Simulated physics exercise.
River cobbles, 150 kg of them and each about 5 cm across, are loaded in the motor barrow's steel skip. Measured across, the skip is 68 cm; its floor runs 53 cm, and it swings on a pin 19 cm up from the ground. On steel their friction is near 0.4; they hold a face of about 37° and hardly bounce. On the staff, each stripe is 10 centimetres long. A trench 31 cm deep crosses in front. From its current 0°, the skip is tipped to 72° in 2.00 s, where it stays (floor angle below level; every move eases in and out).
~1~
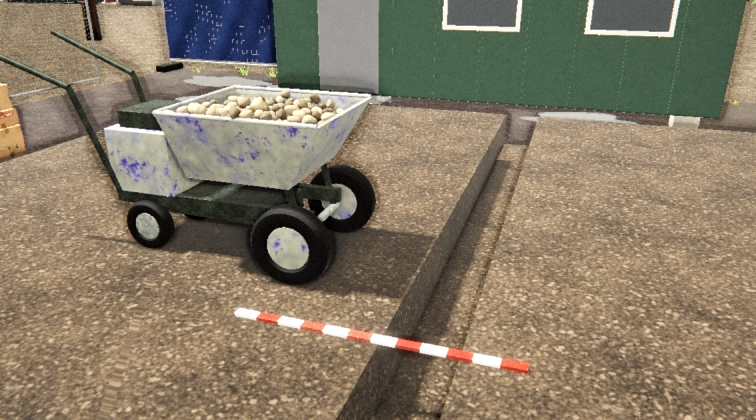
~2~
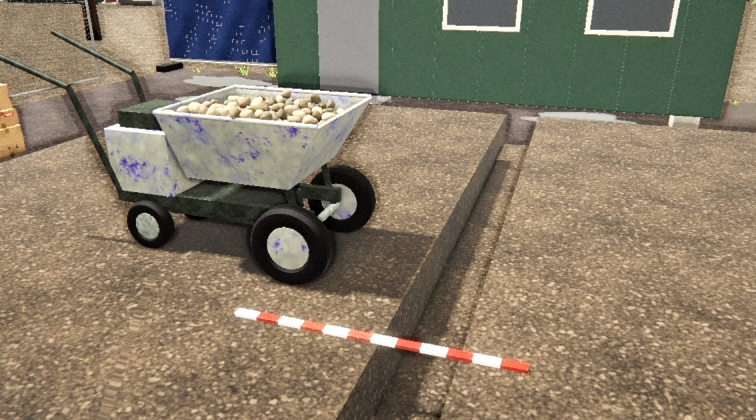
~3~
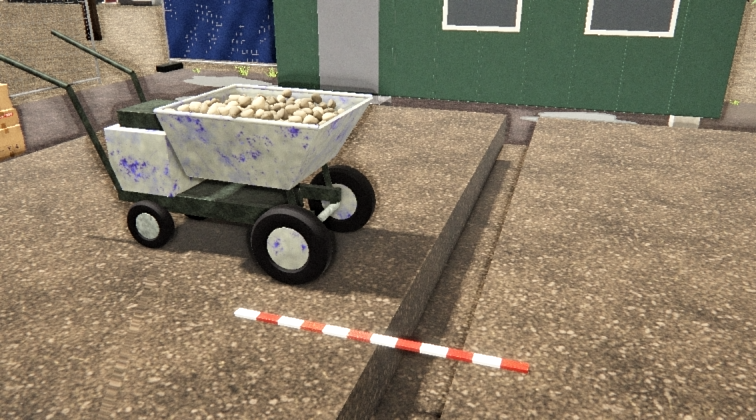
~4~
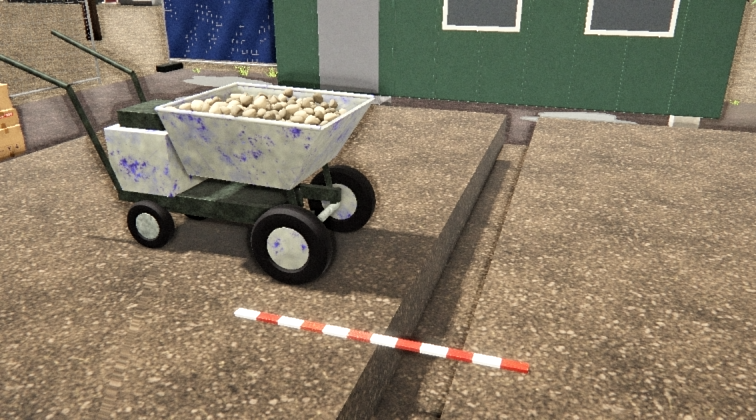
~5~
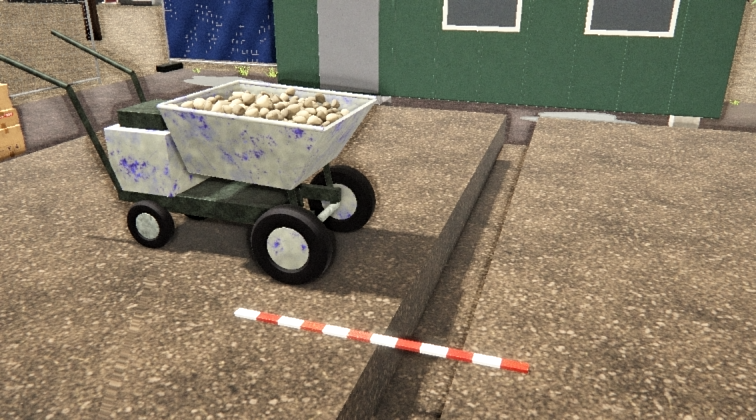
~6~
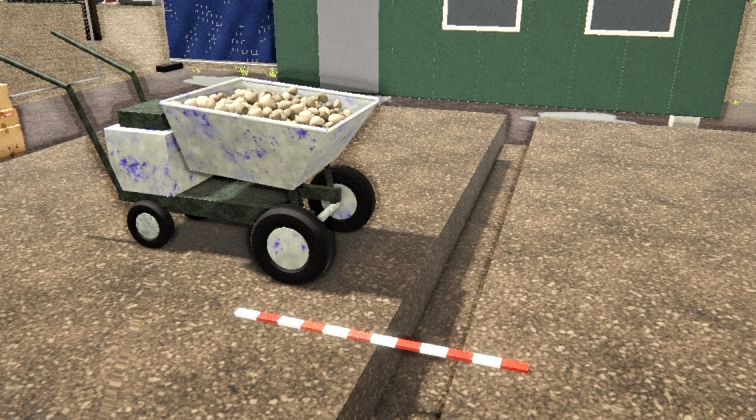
The video shows a small wheeled barrow with a pale, purple-stained skip full of rounded stones, standing left of a trench and a red-and-white striped staff; the skip tilts very slightly forward to the right, while the barrow stays still.
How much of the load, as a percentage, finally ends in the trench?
I would put it at about 86 per cent.
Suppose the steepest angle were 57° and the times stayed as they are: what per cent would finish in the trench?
Then close to 40 per cent.
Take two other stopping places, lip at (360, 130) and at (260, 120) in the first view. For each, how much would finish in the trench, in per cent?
About 45 per cent first, then about 65 per cent.
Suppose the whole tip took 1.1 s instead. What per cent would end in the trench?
My guess is near 75 percent.
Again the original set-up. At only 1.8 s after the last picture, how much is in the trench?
I'd say near 35 per cent at that time.
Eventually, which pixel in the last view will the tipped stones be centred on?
About (456, 310).
Then, 1.2 s after the last picture the floor is at 61°, 97 % in the skip, 3 % in the trench; the foremost stones are at (451, 275).
Then, 1.8 s after the last picture the floor is at 72°, 55 % in the skip, 35 % in the trench, 10 % past the trench; the foremost stones are at (571, 285).
Then, 2.2 s after the last picture the floor is at 72°, 34 % in the skip, 53 % in the trench, 14 % past the trench; the foremost stones are at (630, 305).
Then, 4.1 s after the last picture the floor is at 72°, 0 % in the skip, 86 % in the trench, 14 % past the trench; the foremost stones are at (663, 310).
